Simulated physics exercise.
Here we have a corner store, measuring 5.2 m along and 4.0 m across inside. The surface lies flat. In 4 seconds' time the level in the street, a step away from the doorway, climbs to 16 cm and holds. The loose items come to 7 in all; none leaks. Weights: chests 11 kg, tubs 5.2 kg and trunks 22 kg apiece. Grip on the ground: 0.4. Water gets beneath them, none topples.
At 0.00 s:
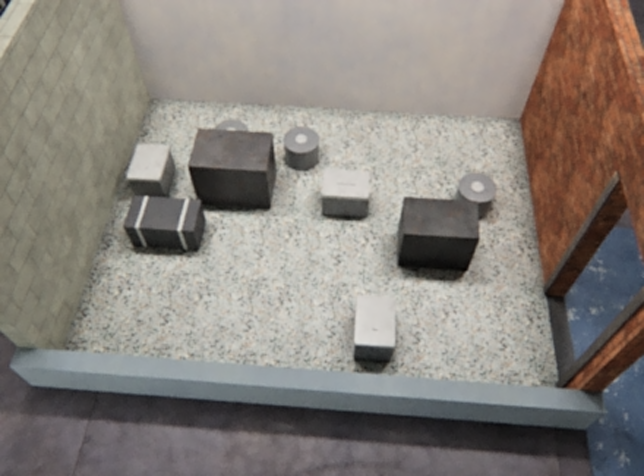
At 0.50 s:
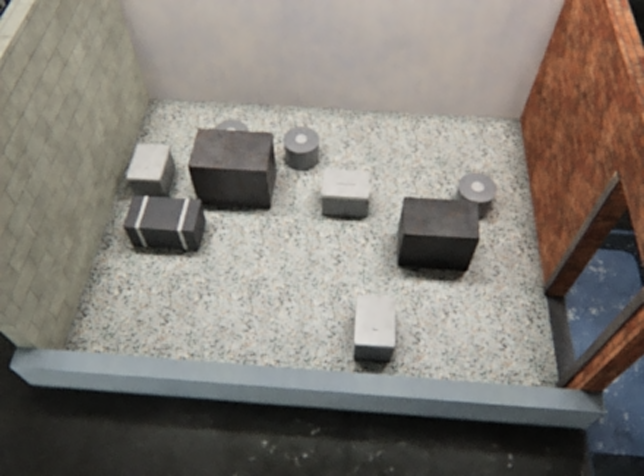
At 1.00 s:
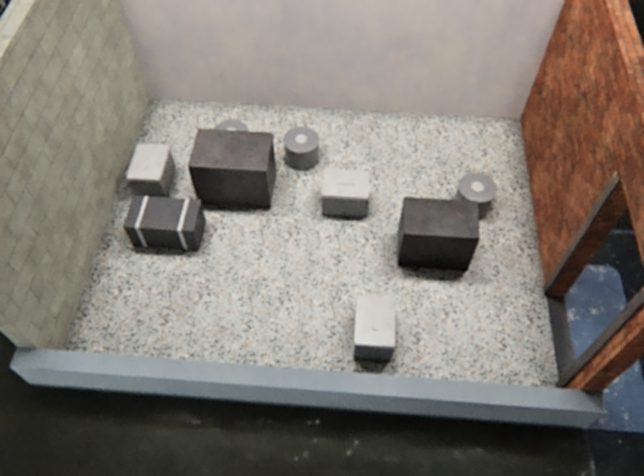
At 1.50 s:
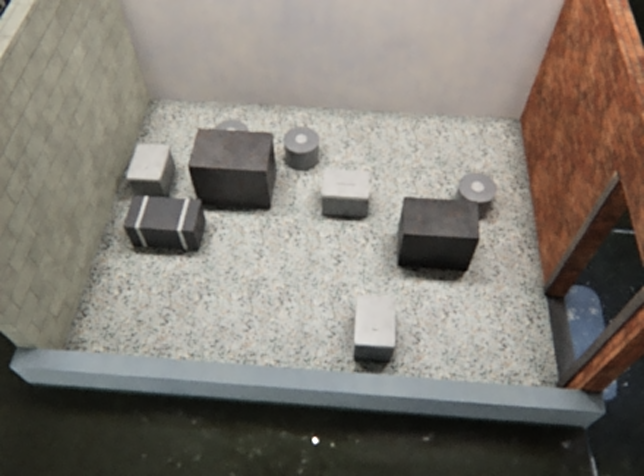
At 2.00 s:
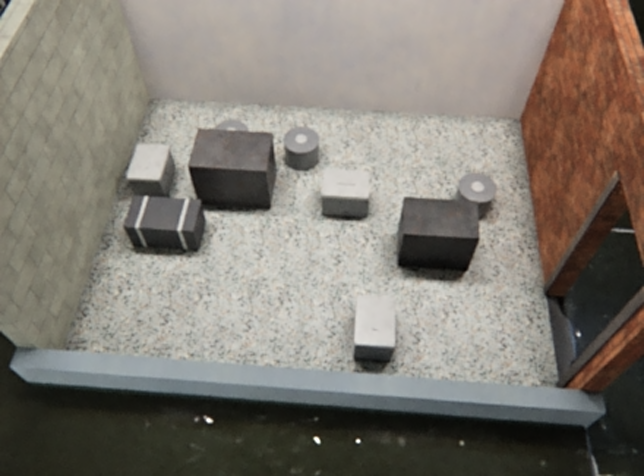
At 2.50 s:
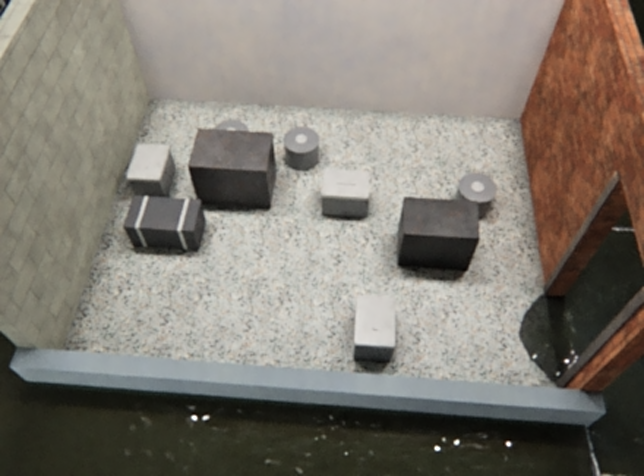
A walled room with a speckled pale floor, a greenish tiled wall at left and a red-brown wall with a doorway at right is seen from above. Two dark boxes, a dark box with white bands, three pale boxes and grey round tubs stand still. Dark water spreads along the front outside, then enters through the doorway onto the floor's right edge, while the camera stays still.
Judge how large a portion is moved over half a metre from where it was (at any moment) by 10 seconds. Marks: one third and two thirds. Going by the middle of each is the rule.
Few of them.
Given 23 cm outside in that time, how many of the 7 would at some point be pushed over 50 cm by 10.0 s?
3.
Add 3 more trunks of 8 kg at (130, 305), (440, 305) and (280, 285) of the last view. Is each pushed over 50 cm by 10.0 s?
Inside the limit, then above the limit, then above the limit.
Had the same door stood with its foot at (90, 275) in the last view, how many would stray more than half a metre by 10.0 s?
Then it comes to 1.
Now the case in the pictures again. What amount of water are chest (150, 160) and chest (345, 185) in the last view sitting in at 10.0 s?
I'd put it at 4 cm and 2 cm respectively.
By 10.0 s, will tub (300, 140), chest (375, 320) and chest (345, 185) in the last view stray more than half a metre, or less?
So that's inside it for the first, beyond it for the second and inside it for the last.
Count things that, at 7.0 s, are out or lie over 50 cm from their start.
By that point, 1.
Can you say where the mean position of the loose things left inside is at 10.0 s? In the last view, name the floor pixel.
They average out to somewhere around (261, 203).
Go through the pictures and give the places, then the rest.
The first picture shows a chest at (346, 183), on the bottom; a chest at (148, 161) rests on the ground; 0.0 m2 under water; 0 of 7 have shifted.
The second picture shows a chest at (346, 183), on the bottom; a chest at (148, 161), on the bottom; water covers 0.0 m2; 0 of 7 have shifted.
The third picture shows a chest at (346, 183), on the bottom; a chest at (148, 161), on the bottom; water covers 0.0 m2; 0 of 7 have shifted.
The fourth picture shows a chest at (346, 183), on the bottom; a chest at (148, 161), on the bottom; water covers 0.0 m2; 0 of 7 have shifted.
The fifth picture shows a chest at (346, 183) rests on the ground; a chest at (148, 161), on the bottom; 0.0 m2 under water; 0 of 7 have shifted.
The sixth picture shows a chest at (346, 183) rests on the ground; a chest at (148, 161), on the bottom; water covers 0.2 m2; 0 of 7 have shifted.
After 3.5 s 0 of 7 are over 50 cm from their spots; 0 afloat.
After 4.5 s 0 of 7 are over 50 cm from their spots; 0 afloat.
After 7.0 s 1 of 7 are over 50 cm from their spots; 0 afloat.
After 10.0 s 1 of 7 are over 50 cm from their spots, and 1 have been at some point; 2 afloat.
